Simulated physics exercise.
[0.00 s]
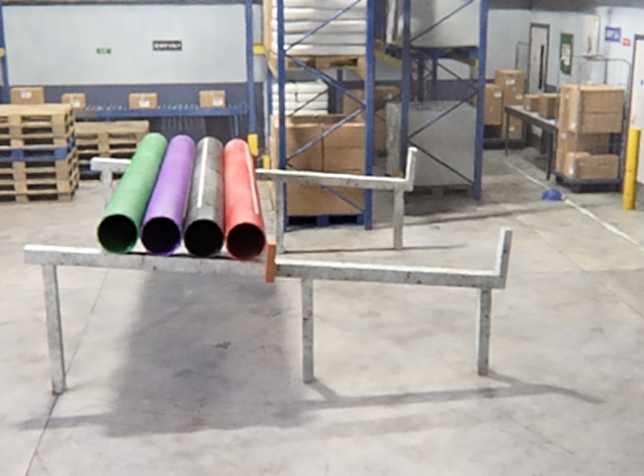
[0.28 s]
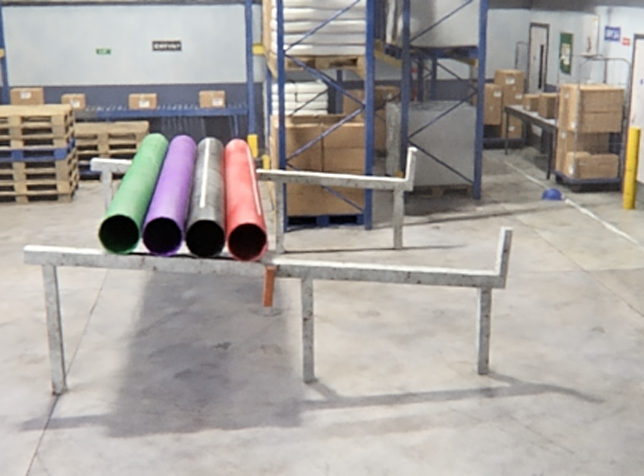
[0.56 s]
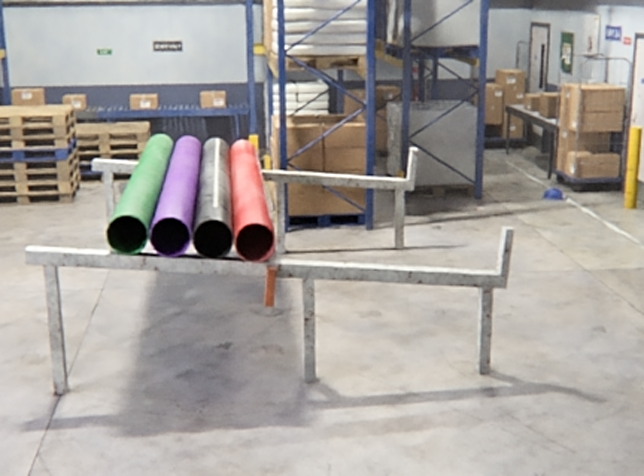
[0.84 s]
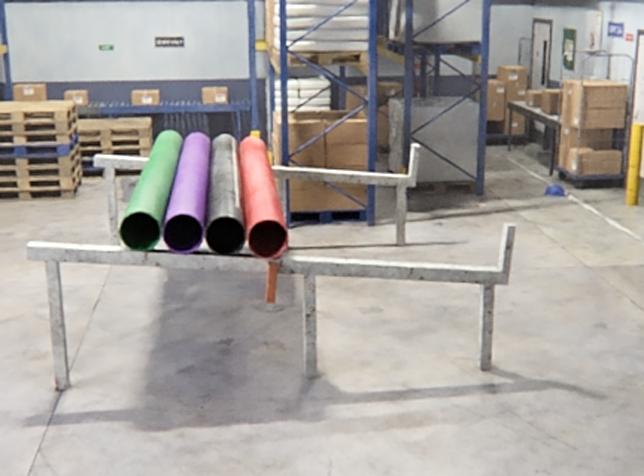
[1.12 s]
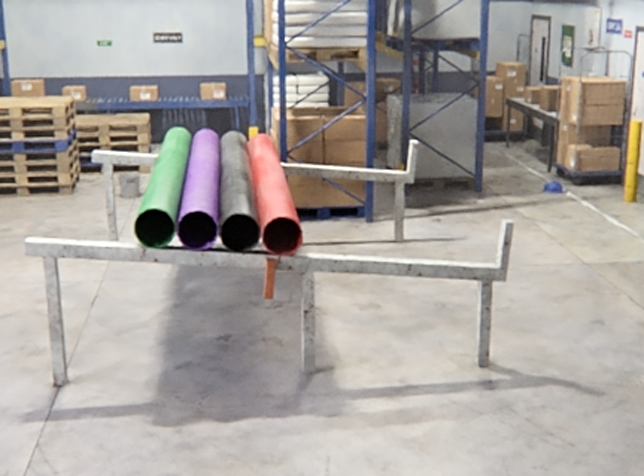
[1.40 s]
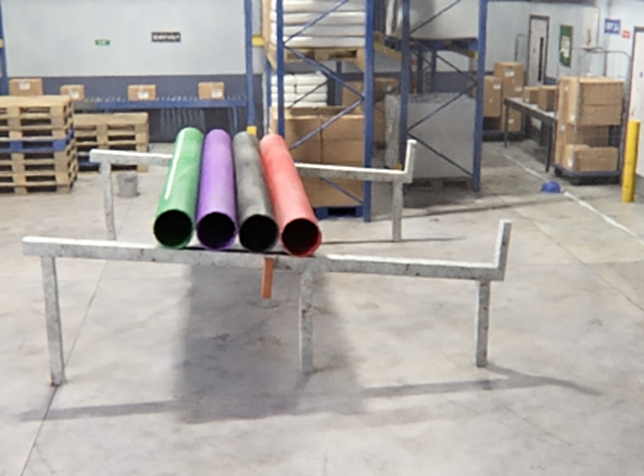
A metal rack held a row of four hollow pipes, green, purple, dark grey and red, against a small orange stop; the stop dropped, and the pipes rolled slowly to the right together, side by side.
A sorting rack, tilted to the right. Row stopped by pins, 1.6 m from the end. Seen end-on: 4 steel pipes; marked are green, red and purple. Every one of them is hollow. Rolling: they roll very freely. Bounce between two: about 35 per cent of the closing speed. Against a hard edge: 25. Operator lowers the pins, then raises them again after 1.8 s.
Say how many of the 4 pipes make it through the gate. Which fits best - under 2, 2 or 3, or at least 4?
I would say 2 or 3.
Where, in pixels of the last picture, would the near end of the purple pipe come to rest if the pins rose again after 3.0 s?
It would finish close to (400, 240) in the last picture.
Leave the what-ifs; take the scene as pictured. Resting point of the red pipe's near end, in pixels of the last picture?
It comes to rest at about (481, 248).
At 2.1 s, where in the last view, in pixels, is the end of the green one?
I'd put it somewhere around (245, 233) in that view.
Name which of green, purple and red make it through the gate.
Green is kept back, purple makes it out, red makes it out.
Then, 1.7 s in, green is on the rails, 45 cm above the pins, rolling right; red is on the rails, 40 cm below the pins, rolling right; purple is on the rails, 20 cm above the pins, rolling right; 2 below the pins.
Then, 2.1 s in, green is on the rails, 20 cm above the pins, rolling left; red is on the rails, 70 cm below the pins, rolling right; purple is in the air, 10 cm below the pins, rolling right; 3 below the pins.
In the end (3.2 s), green is on the rails, 15 cm above the pins; red is on the rails, 145 cm below the pins; purple is on the rails, 90 cm below the pins; 3 below the pins.
